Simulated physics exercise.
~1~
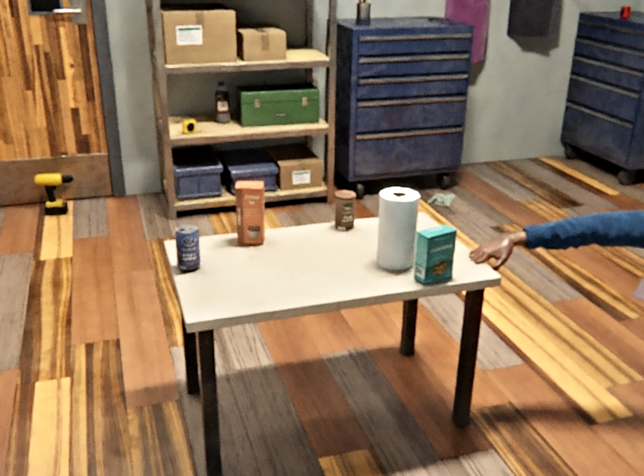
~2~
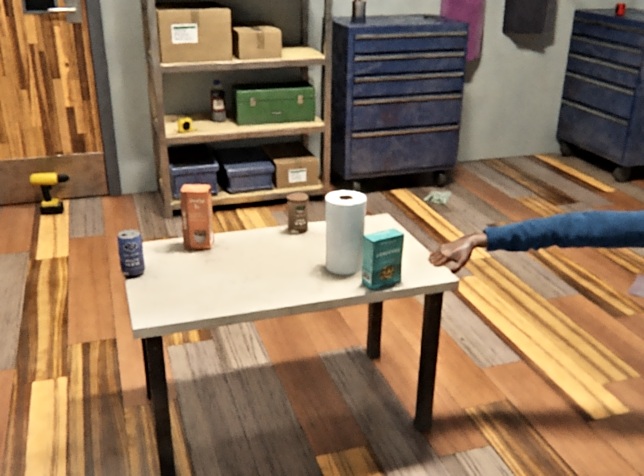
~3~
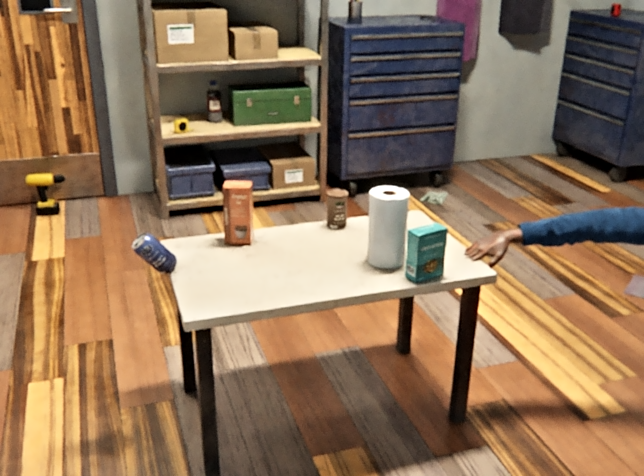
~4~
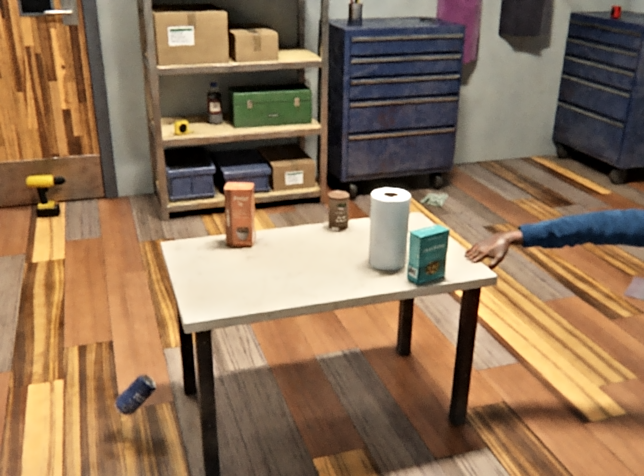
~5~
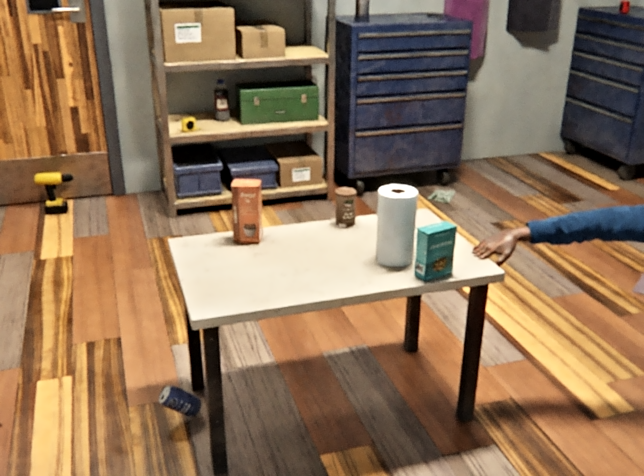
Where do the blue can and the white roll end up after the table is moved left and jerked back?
The blue can tips off the left edge and ends up down beside the table's legs, while the white roll stays standing at its place on the tabletop.
